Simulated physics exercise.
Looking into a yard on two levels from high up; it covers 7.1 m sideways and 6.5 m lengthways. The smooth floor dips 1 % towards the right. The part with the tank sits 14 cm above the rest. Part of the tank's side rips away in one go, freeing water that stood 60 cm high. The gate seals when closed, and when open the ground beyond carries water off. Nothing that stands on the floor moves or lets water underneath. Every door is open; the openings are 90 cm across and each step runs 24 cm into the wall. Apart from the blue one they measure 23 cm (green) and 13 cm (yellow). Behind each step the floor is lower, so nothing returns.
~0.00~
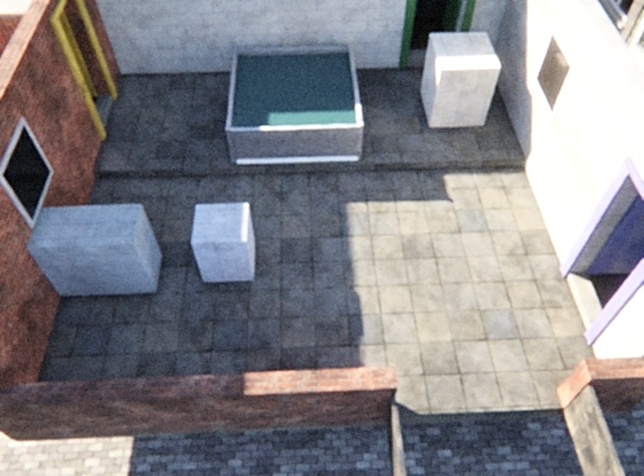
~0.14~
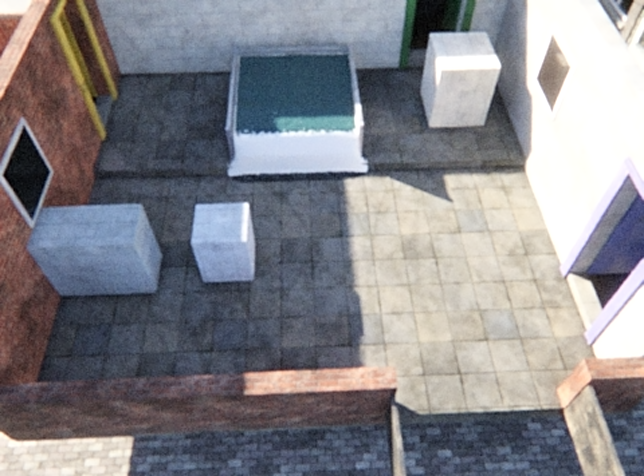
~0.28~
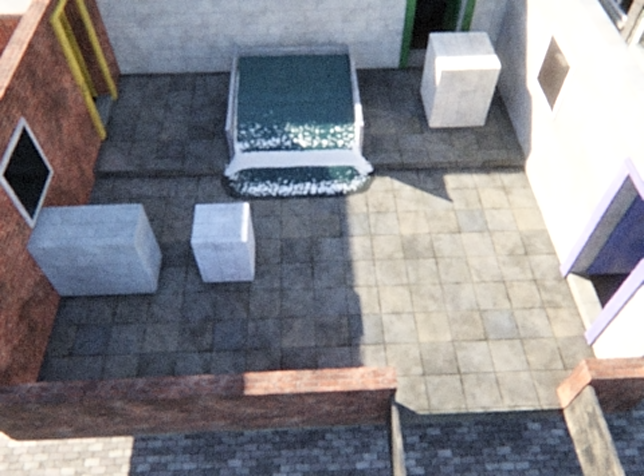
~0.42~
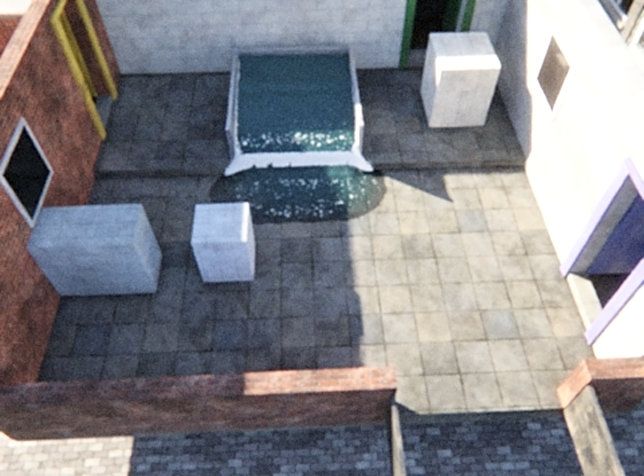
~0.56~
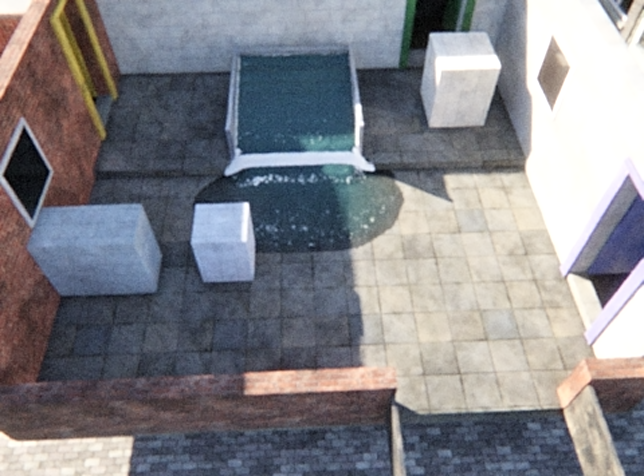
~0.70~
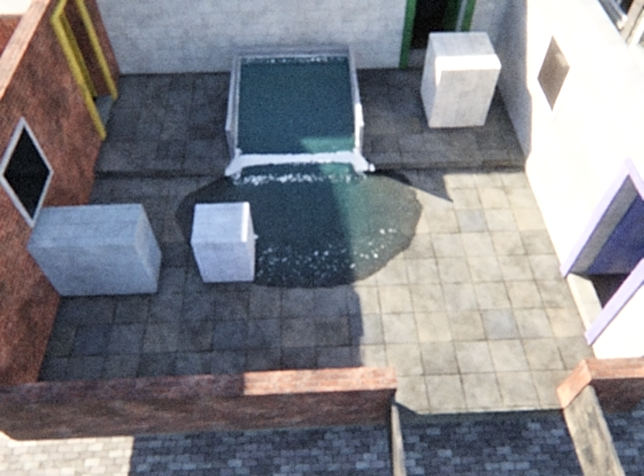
Walled courtyard seen from above, with the near side of a raised tank giving way and water spreading across the paving around a pale block.
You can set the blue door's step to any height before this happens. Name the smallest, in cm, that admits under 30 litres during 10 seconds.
It would have to be roughly 7.5 cm high.
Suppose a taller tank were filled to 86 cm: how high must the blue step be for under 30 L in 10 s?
Some 12.0 cm.
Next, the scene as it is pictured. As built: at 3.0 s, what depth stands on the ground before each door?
In cm: Green 0, blue 7, yellow 0.
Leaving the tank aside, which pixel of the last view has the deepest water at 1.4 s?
Near (248, 238).
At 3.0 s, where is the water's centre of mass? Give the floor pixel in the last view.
At about (295, 247).
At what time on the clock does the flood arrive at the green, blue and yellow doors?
Arrival: Green not within the 10 s, blue 2.4 s, yellow not within the 10 s.
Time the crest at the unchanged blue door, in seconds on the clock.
Near 10.0 s.
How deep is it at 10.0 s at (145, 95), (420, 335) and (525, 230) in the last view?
About 0, 5 and 6 cm.
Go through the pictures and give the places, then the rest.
The first frame shows the tank at (294, 89) is whole and still, 60 cm deep; the blue door at (606, 262) is dry.
In the second frame, the gap is at (296, 148), the front 0.3 m out at (240, 178); the back of the tank holds 60 cm.
In the third frame, the gap is at (296, 150), the front 0.7 m out at a hidden place; the back of the tank holds 60 cm.
In the fourth frame, water pours out at (296, 151) and has run 1.2 m, to (256, 219); about 10 cm deep outside, 60 cm at the back.
In the fifth frame, water pours out at (296, 151) and has run 1.7 m, to (255, 247); about 8 cm deep outside, 58 cm at the back.
In the sixth frame, water pours out at (296, 152) and has run 2.3 m, to (263, 281); about 7 cm deep outside, 50 cm at the back; the blue door at (606, 262), 4.8 m from the gap, is still 2.6 m from the nearest water.
After 1.4 s water covers 35 % of the floor, deepest (36 cm) near (248, 238); it has not reached the blue door.
After 3.0 s water covers 50 % of the floor, deepest (28 cm) near (328, 398); 7 cm at the blue door, 0 litres in over its 12 cm step.
After 10.0 s water covers 65 % of the floor, deepest (13 cm) near (575, 311); 13 cm at the blue door, 1 litre in over its 12 cm step.
At the blue door as built, the water arrived by 2.5 s and peaked near 13 cm at 10.0 s.
Run again over the same 10 s with other heights there, 50 litres in over 6.5 cm, 14 litres over 9 cm. The limit of 30 litres is kept from about 7.5 cm up.
